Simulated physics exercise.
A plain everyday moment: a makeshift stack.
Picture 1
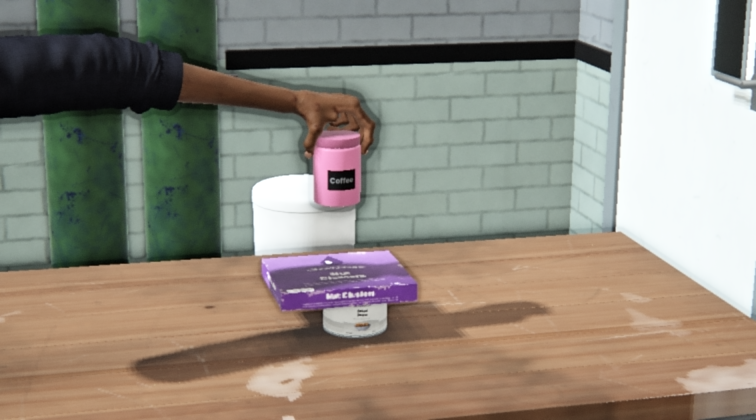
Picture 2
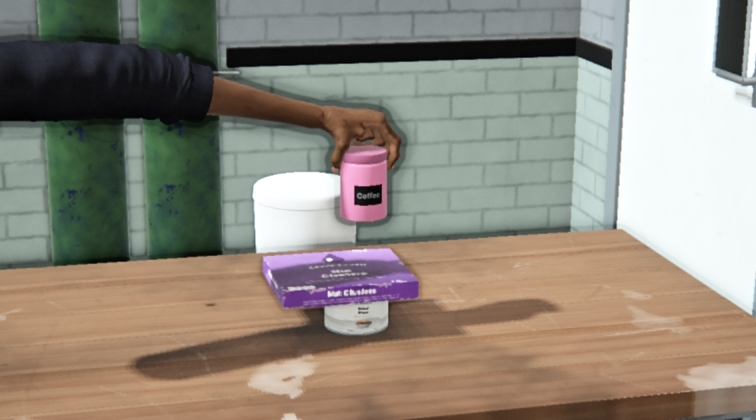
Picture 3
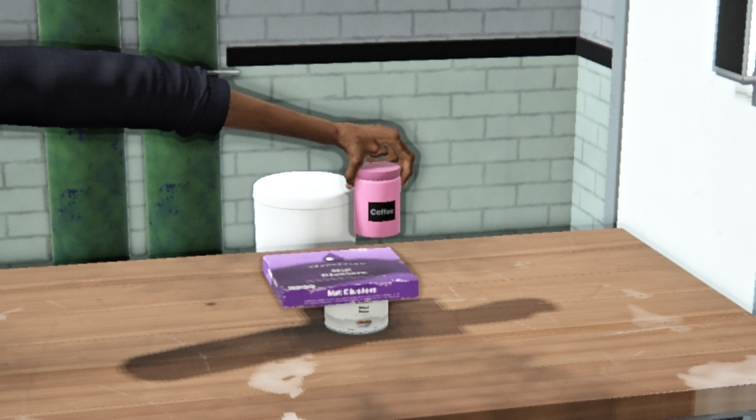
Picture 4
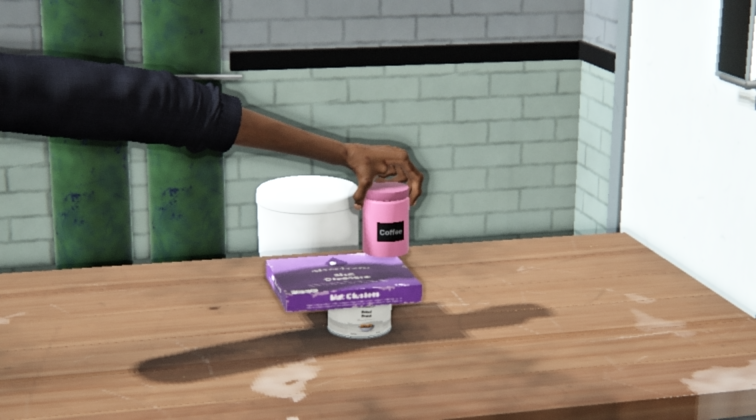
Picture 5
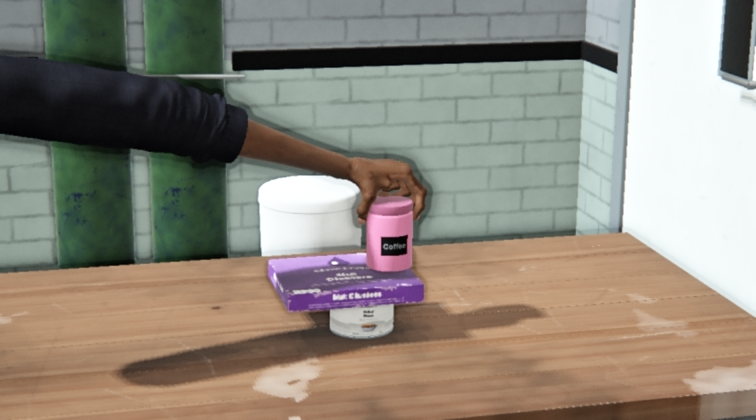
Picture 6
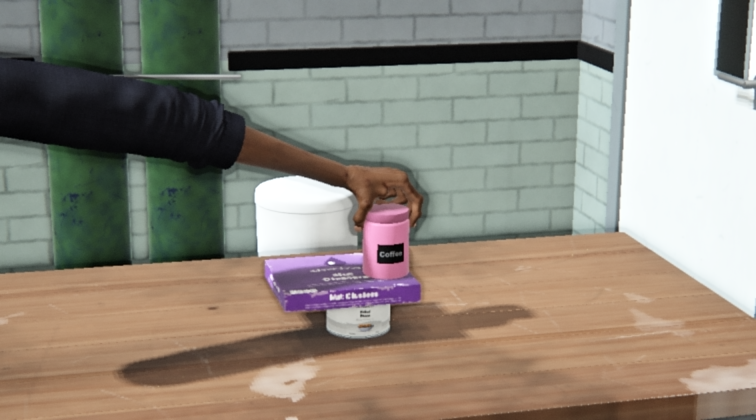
A hand holding a pink coffee jar moved it to the right and lowered it onto the right side of a purple box, which sat on a small clear container on a wooden table.
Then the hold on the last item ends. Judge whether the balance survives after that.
The balance survives.
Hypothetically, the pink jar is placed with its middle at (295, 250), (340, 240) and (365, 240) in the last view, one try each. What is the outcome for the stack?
First time it falls over, second time it stays put, third time it stays put.
Then, 0.30 s after the last picture, nothing has stirred.
Then, 1.00 s after the last picture, pink jar resting near (386, 242).
At rest, all 3 in place. Seen from the same camera at the end, pink jar near (386, 242). The stack stays up.
